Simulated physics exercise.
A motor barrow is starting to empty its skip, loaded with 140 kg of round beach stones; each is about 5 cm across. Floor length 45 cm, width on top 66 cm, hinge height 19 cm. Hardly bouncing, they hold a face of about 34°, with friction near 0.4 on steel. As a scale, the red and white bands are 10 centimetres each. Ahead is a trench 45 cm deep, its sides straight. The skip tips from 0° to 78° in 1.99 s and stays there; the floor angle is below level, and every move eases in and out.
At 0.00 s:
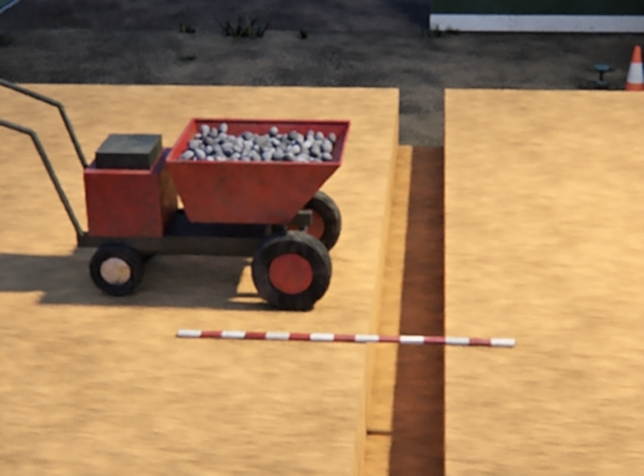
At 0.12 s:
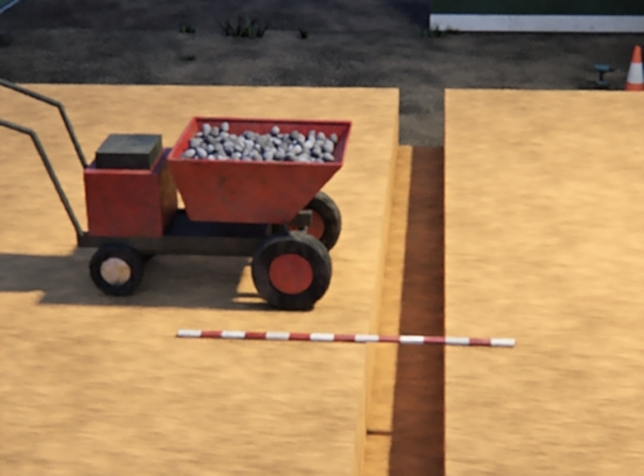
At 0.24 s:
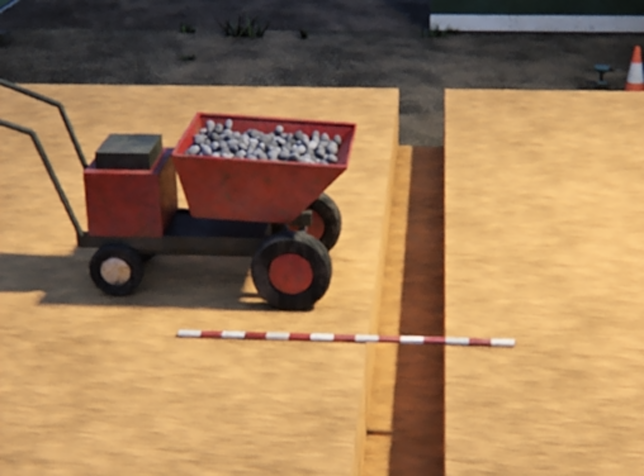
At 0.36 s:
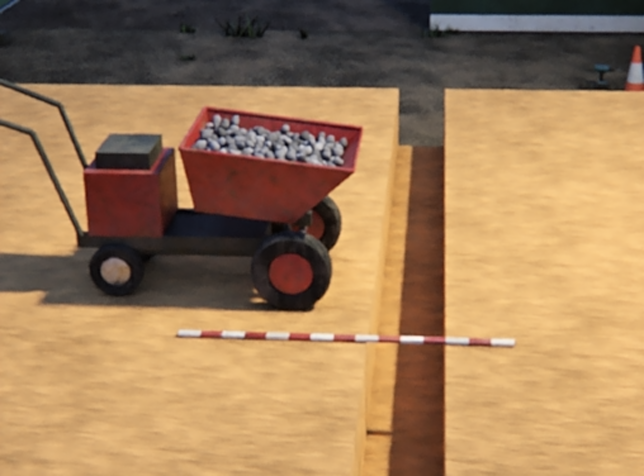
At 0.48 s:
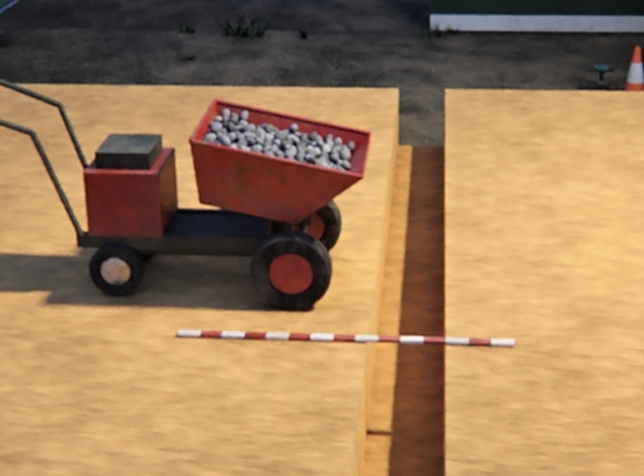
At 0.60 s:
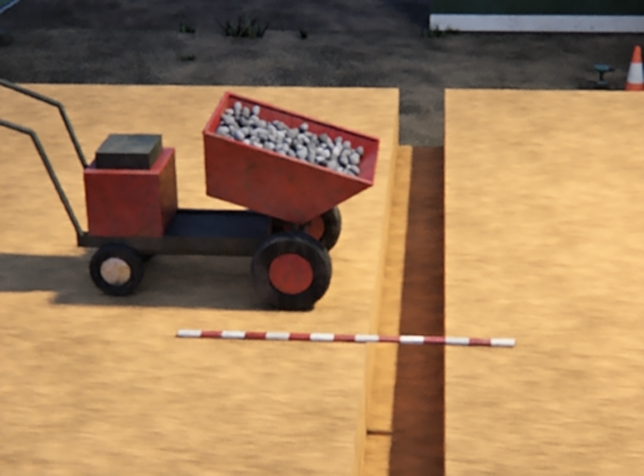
A red motor barrow with its skip full of rounded grey stones stands on pale, sandy-coloured ground at left, seen from the side and slightly above. Black handles rise at its left end, a red-and-white banded pole lies in front across a narrow straight-sided trench, and an orange cone stands at upper right. The skip tilts gradually, its left end rising and its right lip lowering, while the wheels and view stay still.
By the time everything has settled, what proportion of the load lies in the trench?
About 53 percent of the load.
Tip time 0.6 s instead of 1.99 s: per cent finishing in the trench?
It'd be some 40 per cent.
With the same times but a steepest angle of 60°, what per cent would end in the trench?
Then about 55 per cent.
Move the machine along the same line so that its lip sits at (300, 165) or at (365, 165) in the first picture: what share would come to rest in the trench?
About 100 per cent from the first spot, about 5 from the second.
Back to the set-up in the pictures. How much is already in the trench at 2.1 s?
About 35 per cent by then.
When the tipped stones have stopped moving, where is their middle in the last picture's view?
At about pixel (439, 343) in the last view.
After 1.5 s the floor is at 66°; 93 % in the skip, 5 % in the trench, 2 % past the trench; the foremost stones are at (462, 283).
After 2.1 s the floor is at 78°; 21 % in the skip, 33 % in the trench, 46 % past the trench; the foremost stones are at (617, 292).
After 2.4 s the floor is at 78°; 3 % in the skip, 49 % in the trench, 48 % past the trench; the foremost stones are past the picture's edge.
After 4.4 s the floor is at 78°; 0 % in the skip, 53 % in the trench, 47 % past the trench; the foremost stones are past the picture's edge.
